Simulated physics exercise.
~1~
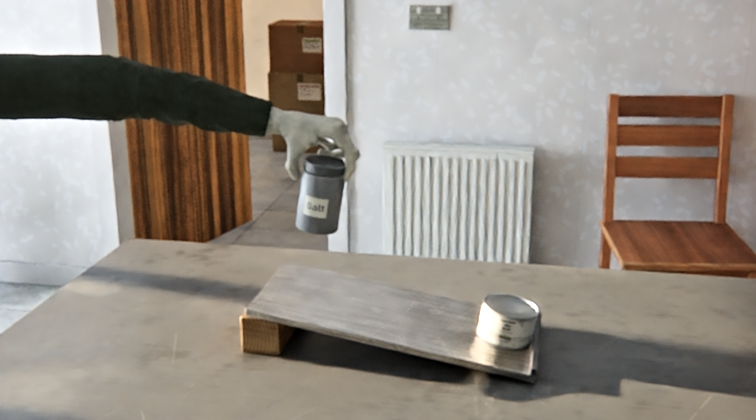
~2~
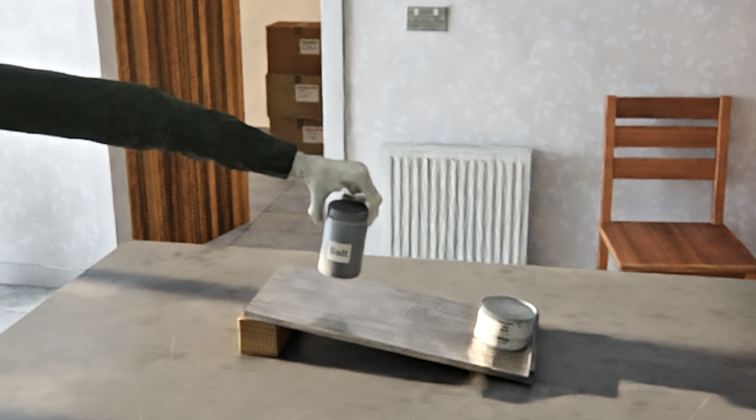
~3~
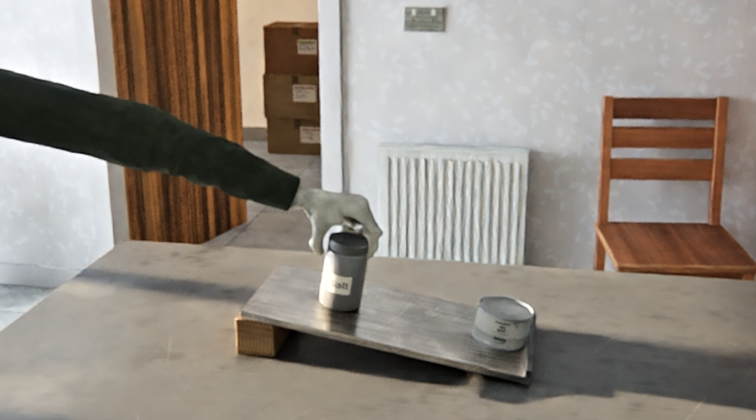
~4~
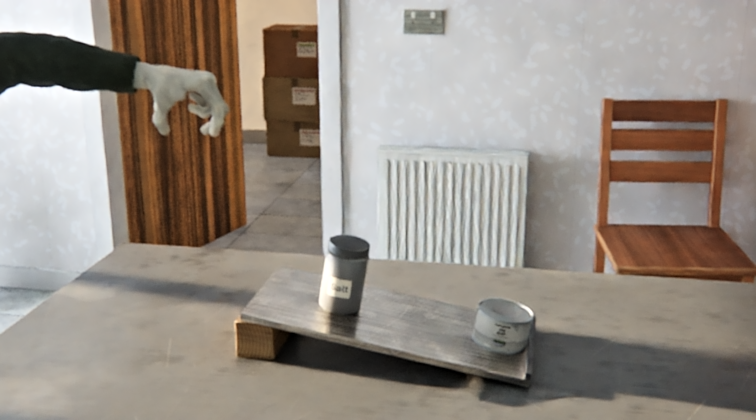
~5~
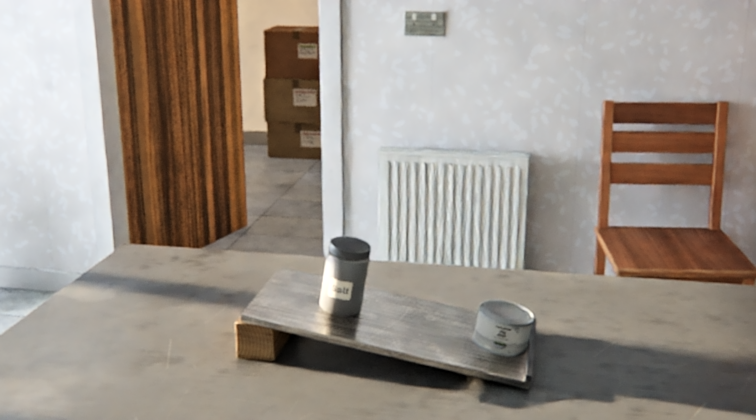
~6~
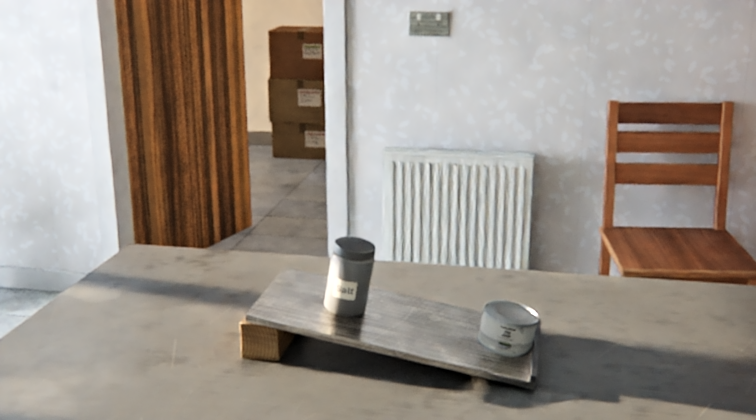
The clip opens on a table where a board slopes down to the right, its left end propped on a wooden block, with a white tub sitting near its low end. A gloved hand in a dark sleeve reaches in from the left, holding a grey jar with a label above the board. The hand carries the jar right and down, then sets it on the upper part of the slope, where it leans slightly. The hand lets go, draws back to the left and leaves the view. The jar stays where it was placed, and the tub remains still too.
